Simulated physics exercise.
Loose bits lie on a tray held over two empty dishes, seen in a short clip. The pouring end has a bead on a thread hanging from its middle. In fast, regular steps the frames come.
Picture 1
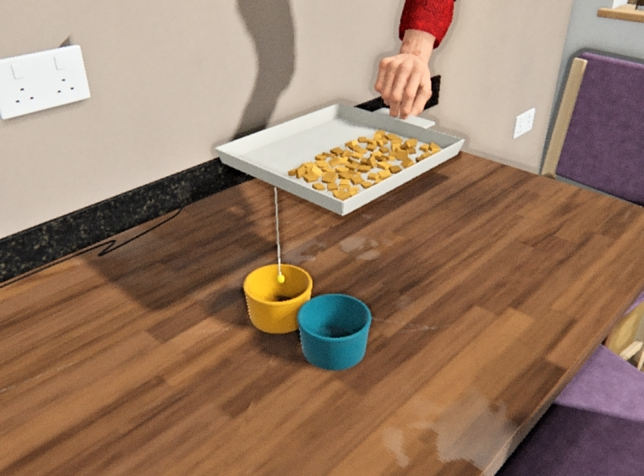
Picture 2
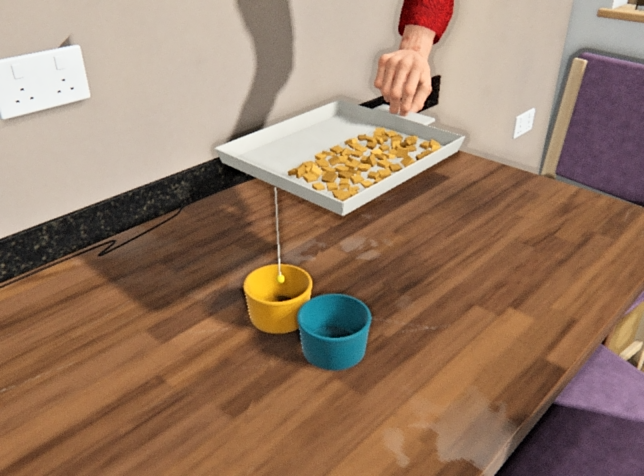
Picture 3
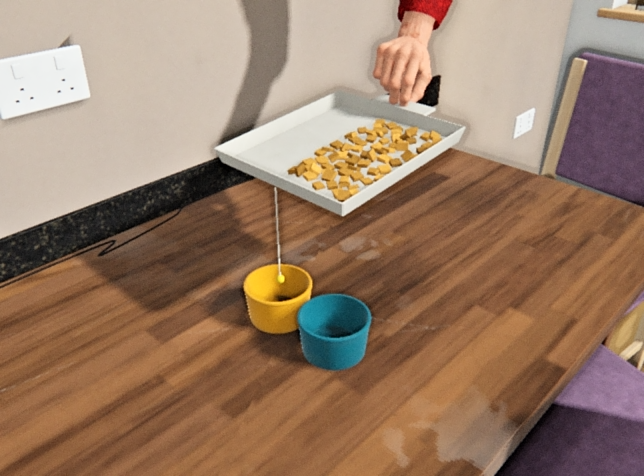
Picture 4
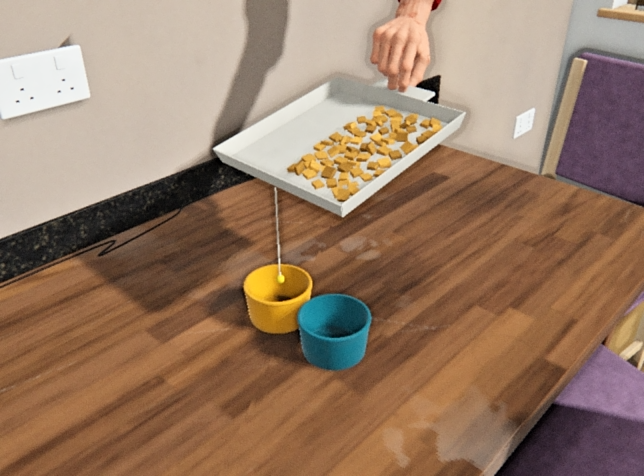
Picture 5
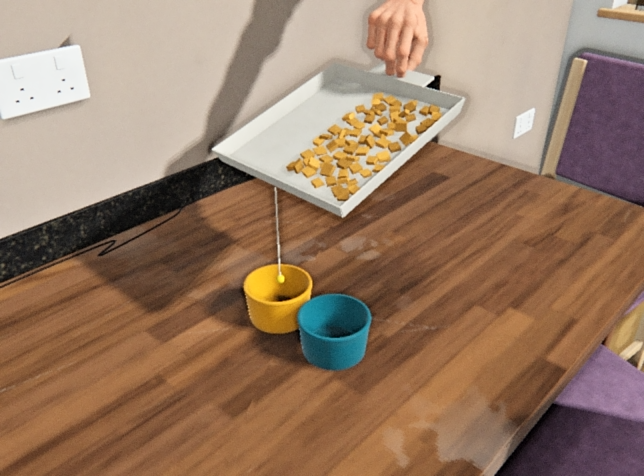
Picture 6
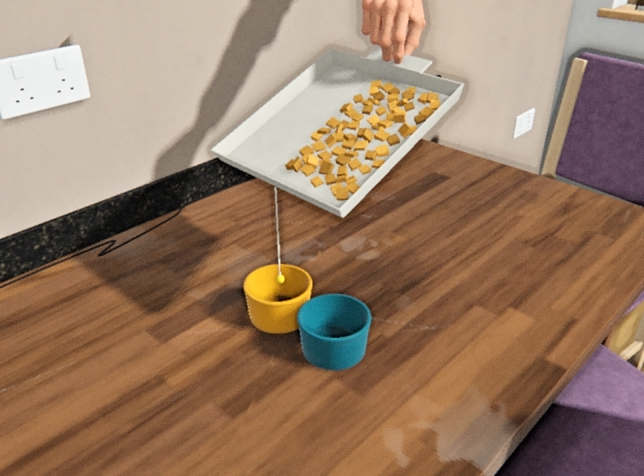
A pale, shallow tray of golden-brown cereal squares is held by a hand in a red sleeve above a wooden worktop, seen from slightly above by a still camera. Below its near end sit a yellow dish at left and a teal dish at right, with a yellowish bead hanging on a thread over the yellow one. The hand rises, steadily tilting the tray toward the dishes, while the squares stay clustered on it.
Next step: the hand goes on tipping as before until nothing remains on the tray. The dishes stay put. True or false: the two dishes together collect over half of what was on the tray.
False, they collect less than half.
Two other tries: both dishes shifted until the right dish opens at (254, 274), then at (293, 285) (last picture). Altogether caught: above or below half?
Well, not up to half at the first spot and not up to half at the second.
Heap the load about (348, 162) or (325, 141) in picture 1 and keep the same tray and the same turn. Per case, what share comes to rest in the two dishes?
The first start gives 10 percent and the second 10 percent.
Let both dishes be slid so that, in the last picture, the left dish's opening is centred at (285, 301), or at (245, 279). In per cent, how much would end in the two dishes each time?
You'd end up with around 40 per cent and then around 40 per cent.
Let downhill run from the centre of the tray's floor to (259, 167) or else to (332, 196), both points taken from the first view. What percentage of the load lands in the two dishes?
First case around 0 per cent, second case 90 per cent.
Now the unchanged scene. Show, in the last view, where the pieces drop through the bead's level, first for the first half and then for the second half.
The leading part at (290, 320), the rest of it at (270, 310).
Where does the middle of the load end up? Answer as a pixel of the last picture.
Somewhere around (269, 364) in the final view.
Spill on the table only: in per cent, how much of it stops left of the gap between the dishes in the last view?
Some 90 per cent.
Soon, tray tipped steeply; nearly all on the tray; a small part in the air.
A while on, tray tipped past a quarter turn; a small part on the tray; a small part in the right dish; a small part in the left dish; about a third outside both; about half in the air.
Towards the end, tray tipped past a quarter turn; a small part in the right dish; a small part in the left dish; most outside both.
Finally, tray tipped past a quarter turn; a small part in the right dish; a small part in the left dish; most outside both.
